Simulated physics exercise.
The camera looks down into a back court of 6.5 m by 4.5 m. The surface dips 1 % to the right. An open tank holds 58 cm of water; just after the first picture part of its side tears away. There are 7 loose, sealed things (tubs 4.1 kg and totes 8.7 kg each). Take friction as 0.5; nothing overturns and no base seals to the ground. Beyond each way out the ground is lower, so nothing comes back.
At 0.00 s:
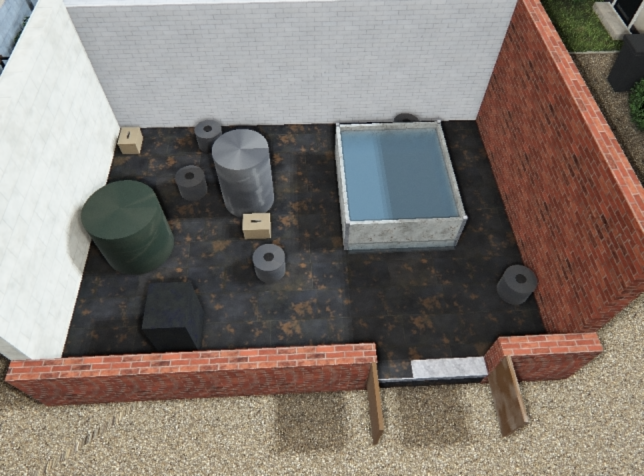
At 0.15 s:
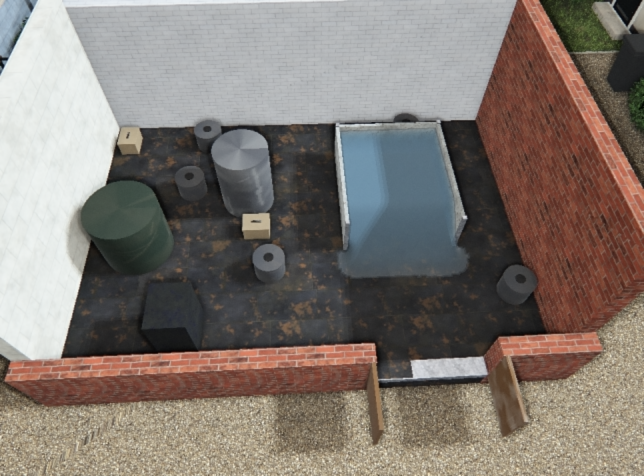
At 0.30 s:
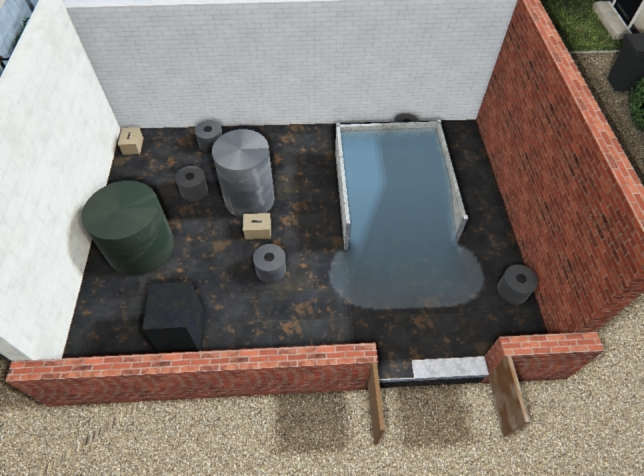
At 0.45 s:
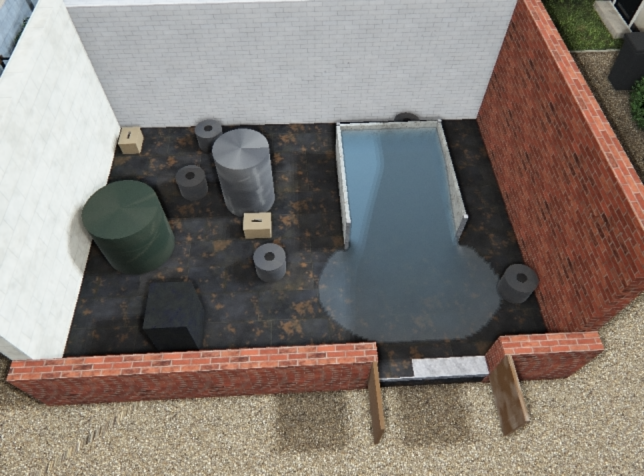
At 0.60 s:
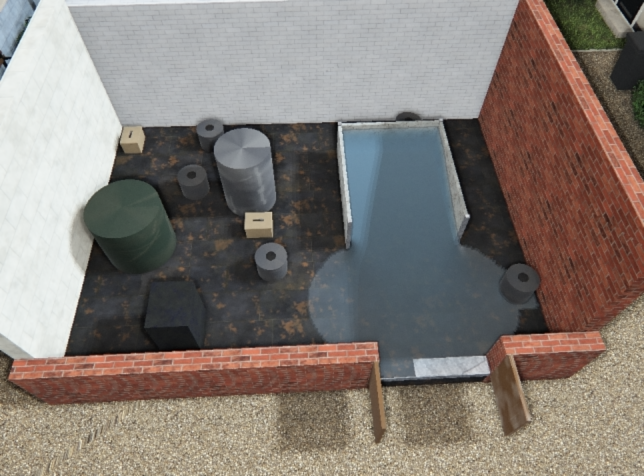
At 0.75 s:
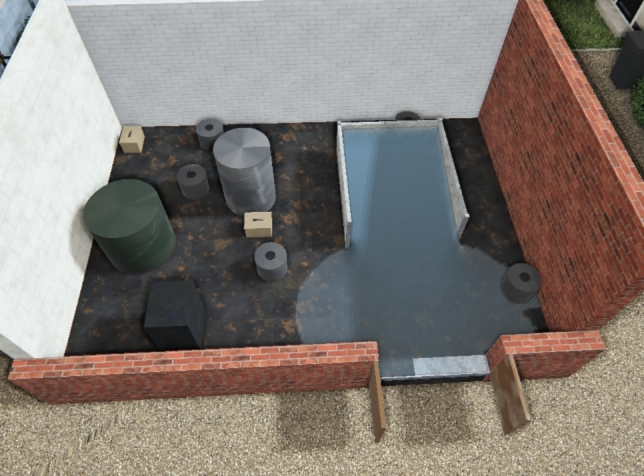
Water pours from the open side of a tank and spreads across the dark walled yard.
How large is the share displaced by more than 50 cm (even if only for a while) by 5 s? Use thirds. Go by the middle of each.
Share: Not even a third.
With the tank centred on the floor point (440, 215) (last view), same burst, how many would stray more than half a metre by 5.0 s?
In that case 2 of them.
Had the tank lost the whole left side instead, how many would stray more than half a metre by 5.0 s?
In that case 5 of them.
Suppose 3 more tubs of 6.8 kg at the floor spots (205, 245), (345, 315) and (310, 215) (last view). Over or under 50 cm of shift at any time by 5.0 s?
In that order: More, past it, less.
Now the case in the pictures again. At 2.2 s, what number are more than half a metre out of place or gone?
By then 0.
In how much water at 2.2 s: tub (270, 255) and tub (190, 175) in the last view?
Roughly 0 and 0 cm.
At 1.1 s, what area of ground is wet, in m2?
Some 9.5 m2.
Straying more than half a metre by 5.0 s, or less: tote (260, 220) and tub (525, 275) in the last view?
In turn: Less, past it.
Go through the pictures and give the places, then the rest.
A tub at (521, 279), on the bottom; a tub at (189, 176), on the bottom; water covers 3.2 m2; 0 of 7 have shifted, in the first picture.
A tub at (520, 279), on the bottom; a tub at (189, 176) rests on the ground; 4.0 m2 under water; 0 of 7 have shifted, in the second picture.
A tub at (521, 279) rests on the ground; a tub at (190, 177), on the bottom; 5.1 m2 under water; 0 of 7 have shifted, in the third picture.
A tub at (521, 278), on the bottom; a tub at (190, 176), on the bottom; water covers 6.4 m2; 0 of 7 have shifted, in the fourth picture.
A tub at (523, 278) rests on the ground; a tub at (191, 175), on the bottom; water covers 7.8 m2; 0 of 7 have shifted, in the fifth picture.
A tub at (524, 277), on the bottom; a tub at (191, 175), on the bottom; water covers 8.4 m2; 0 of 7 have shifted, in the sixth picture.
After 1.1 s 0 of 7 are over 50 cm from their spots; 0 afloat.
After 2.2 s 0 of 7 are over 50 cm from their spots; 1 afloat.
After 3.5 s 1 of 7 are over 50 cm from their spots; 1 afloat.
After 5.0 s 2 of 7 are over 50 cm from their spots, and 2 have been at some point; 1 afloat.
